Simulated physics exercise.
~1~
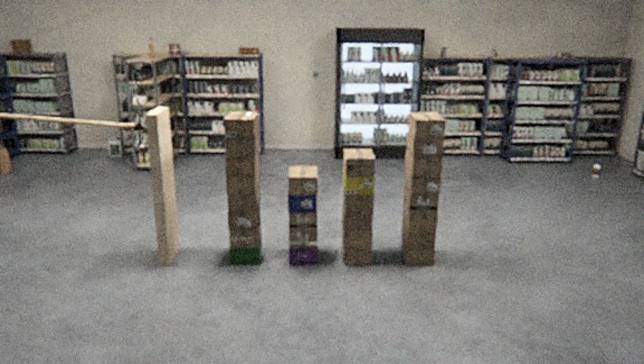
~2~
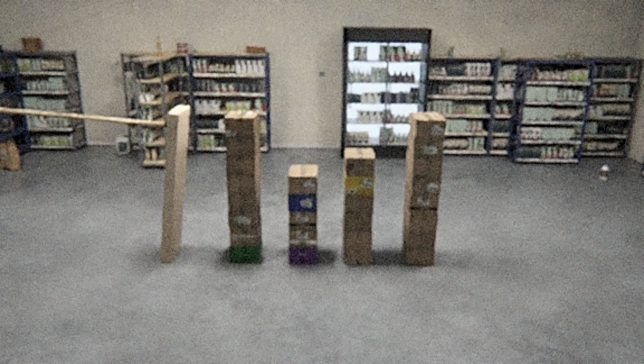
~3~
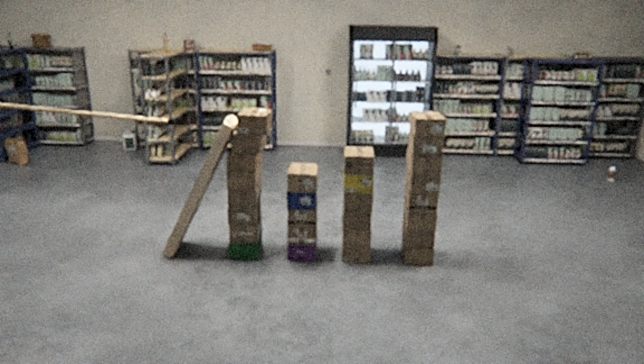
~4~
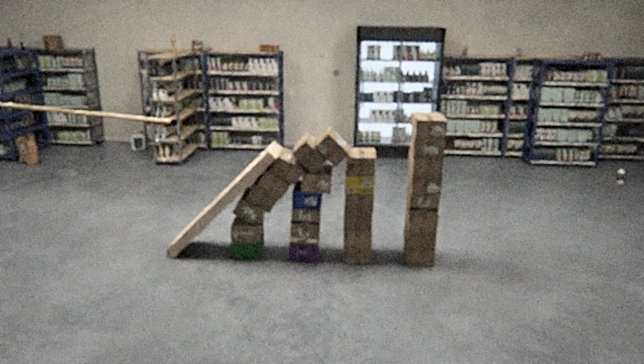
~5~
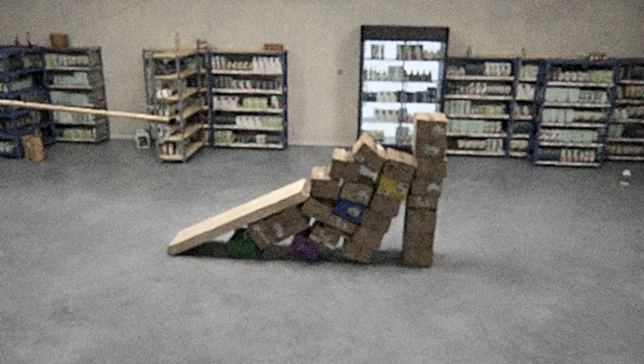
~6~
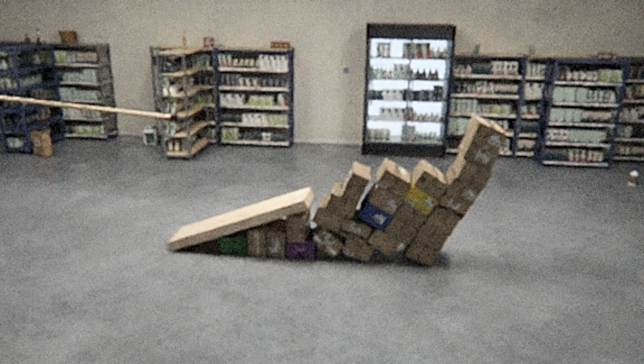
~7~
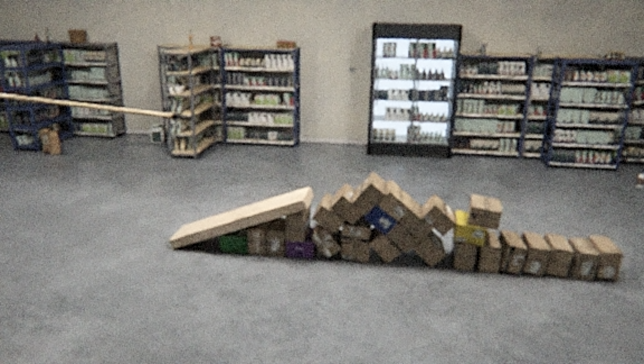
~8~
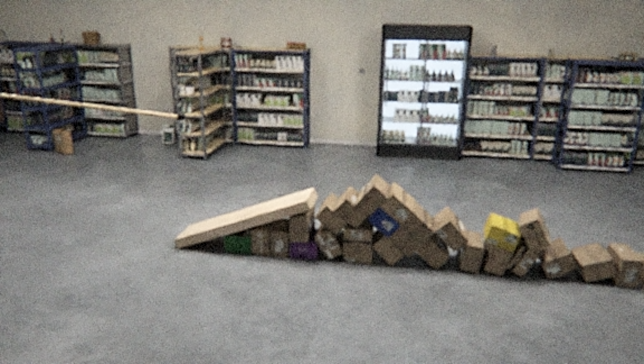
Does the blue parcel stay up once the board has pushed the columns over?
No, the blue parcel falls. It ends up tilted and lower down among the heaped brown parcels.
At the start, a pale board stands on end to the left of four columns of brown parcels, a few of them coloured, in a room lined with shelves. A pole from the left pushes the board over to the right, and it leans onto the first tall column. That column buckles into the short one with the blue parcel, and the parcels slump against the column with the yellow one. The last tall column then tips and topples to the right. The board ends sloping on the green and purple parcels, with the blue one tilted in a low heap and the yellow one farther right.
